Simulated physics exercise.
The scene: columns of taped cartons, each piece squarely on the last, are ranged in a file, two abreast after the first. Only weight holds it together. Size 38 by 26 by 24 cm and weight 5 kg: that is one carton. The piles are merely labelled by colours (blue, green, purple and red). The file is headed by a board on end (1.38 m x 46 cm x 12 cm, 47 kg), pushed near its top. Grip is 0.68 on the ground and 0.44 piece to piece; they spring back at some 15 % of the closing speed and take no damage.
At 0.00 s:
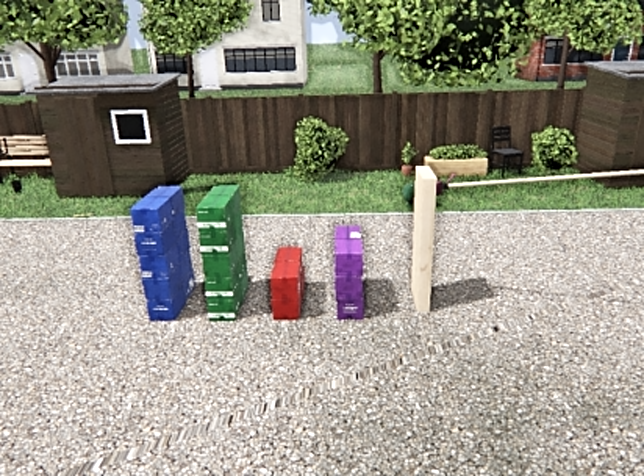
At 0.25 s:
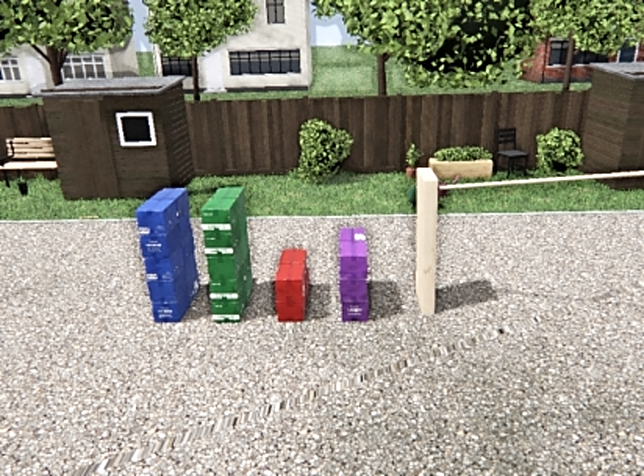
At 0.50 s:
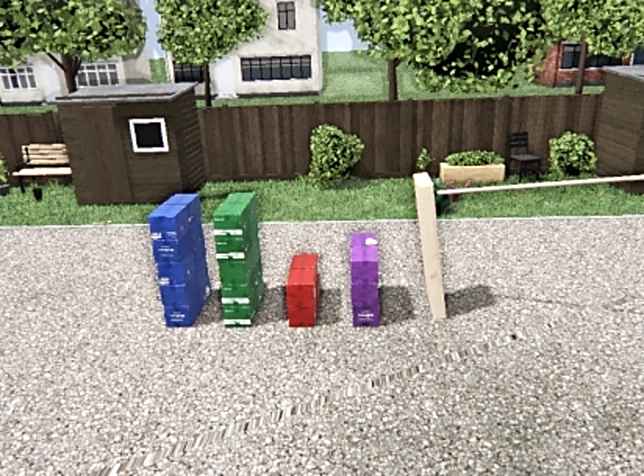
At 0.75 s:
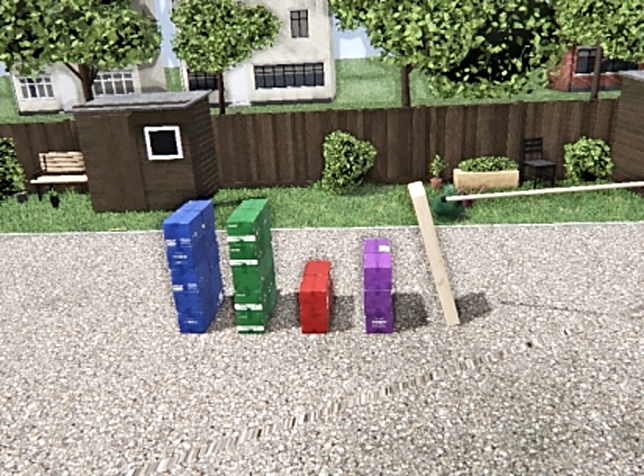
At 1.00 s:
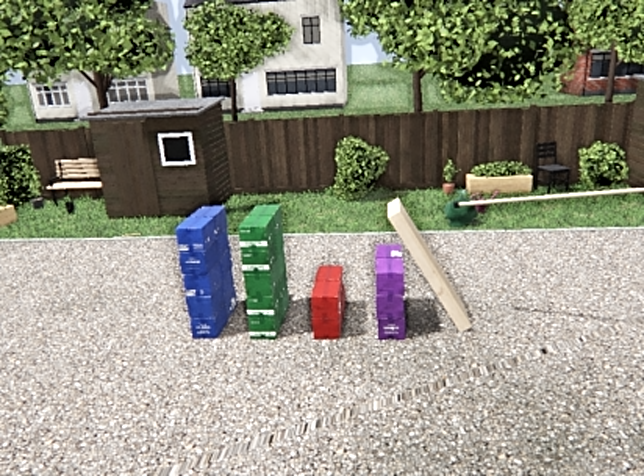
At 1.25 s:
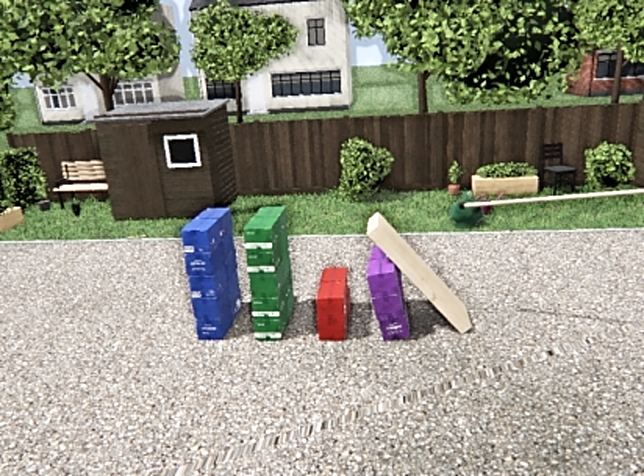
The footage shows a pale upright board beside purple, red, green and blue stacks of cartons on gravel; a pole nudges the board, which leans steadily leftward until it meets the purple stack, and that stack tilts left.
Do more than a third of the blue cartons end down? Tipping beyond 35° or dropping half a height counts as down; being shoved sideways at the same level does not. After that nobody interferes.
No.
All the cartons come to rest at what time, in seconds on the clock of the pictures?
Roughly 2.5 seconds.
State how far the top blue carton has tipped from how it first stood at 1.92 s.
Something like 0°, more or less.
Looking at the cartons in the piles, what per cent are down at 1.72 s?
By that time it is 20 percent.
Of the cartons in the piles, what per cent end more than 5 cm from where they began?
Shifted share: 25 %.
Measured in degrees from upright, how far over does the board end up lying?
The board settles some 65 degrees away from upright.
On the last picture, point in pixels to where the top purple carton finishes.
I'd point at about (329, 298).
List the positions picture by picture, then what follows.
In the first frame (we follow the side turned to the camera; the camera pans a little), pole end (447, 187) 10 cm short, board 0° from upright; top blue carton (146, 221); top red carton (285, 289); no other piece has moved.
In the second frame, pole end (437, 189) 26 mm in, board 1° from upright; top blue carton (151, 223).
In the third frame, pole end (435, 194) 16 cm in, board 7° from upright; top blue carton (163, 228); no other piece has moved.
In the fourth frame, pole end (445, 200) 19 cm in, stopped, board 15° from upright; top blue carton (177, 235); no other piece has moved.
In the fifth frame, pole end (457, 205) 19 cm in, stopped, board 30° from upright; top blue carton (190, 240); no other piece has moved.
In the sixth frame, pole end (463, 207) 19 cm in, stopped, board 40° from upright; top blue carton (195, 242); top purple carton (383, 285) tipped 10°; 6 stirred so far.
Around 1.36 s, board 44° from upright; none of the 10 blue cartons down (0 of 30 in all colours); top blue carton unmoved; top purple carton tipped 17°.
Around 1.52 s, board 53° from upright; none of the 10 blue cartons down (0 of 30 in all colours); top blue carton unmoved; top purple carton tipped 34°.
Around 1.72 s, board 60° from upright; none of the 10 blue cartons down (6 of 30 in all colours); top blue carton unmoved; top purple carton tipped 37°, 12 cm lower.
Around 1.92 s, board 65° from upright; none of the 10 blue cartons down (8 of 30 in all colours); top blue carton unmoved; top purple carton on its side.
Finally (2.9 s), board 64° from upright; none of the 10 blue cartons down (8 of 30 in all colours); top blue carton unmoved; top purple carton on its side. That is 0 per cent. Seen by the last camera, middles, top blue carton near (202, 236), top purple carton near (329, 298).
